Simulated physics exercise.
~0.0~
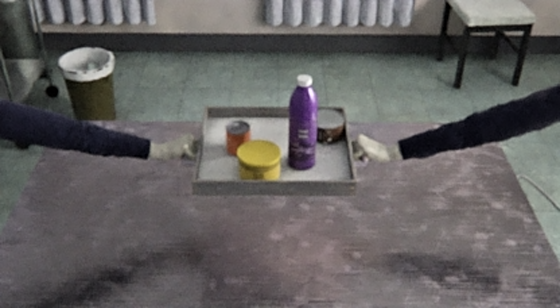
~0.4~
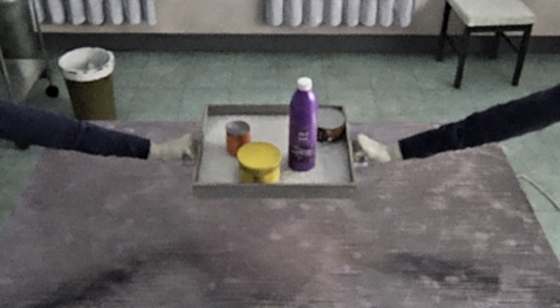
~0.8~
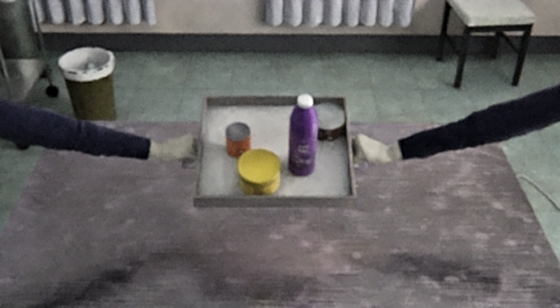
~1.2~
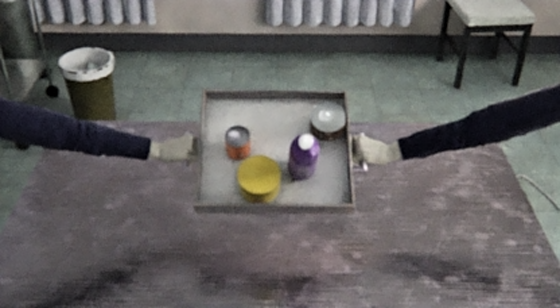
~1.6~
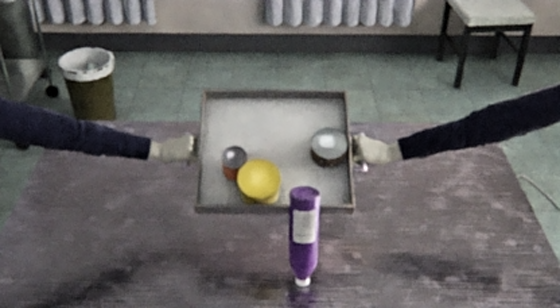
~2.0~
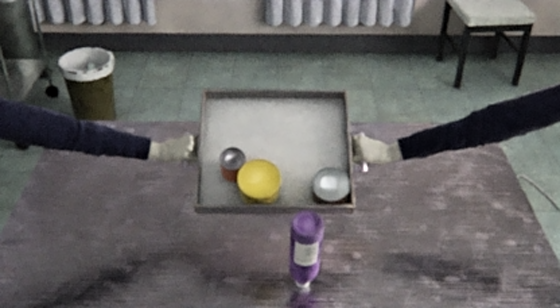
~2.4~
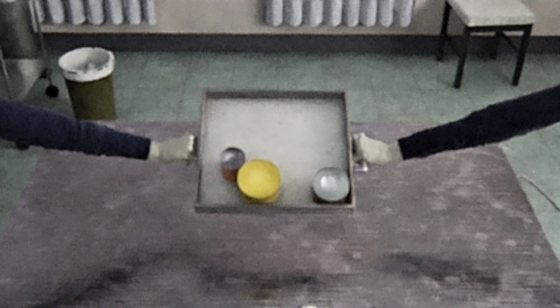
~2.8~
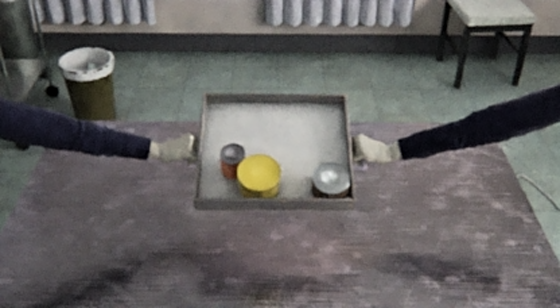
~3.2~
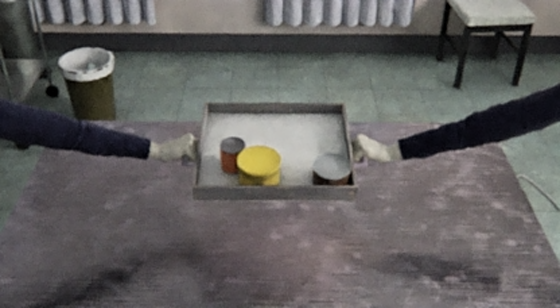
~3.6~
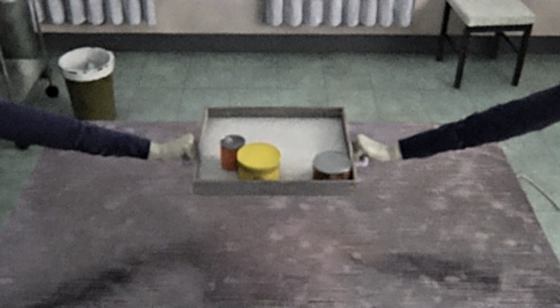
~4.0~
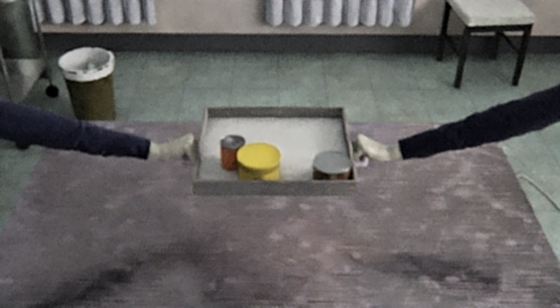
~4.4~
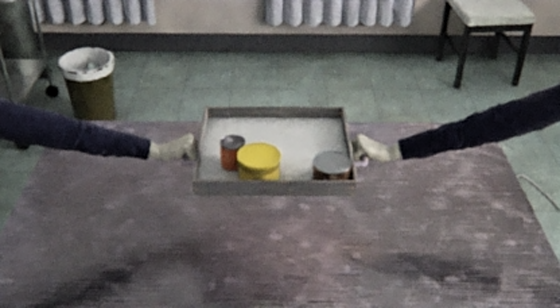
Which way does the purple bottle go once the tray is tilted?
It goes downward in the view, tipping over the near edge of the tray and dropping out of sight.
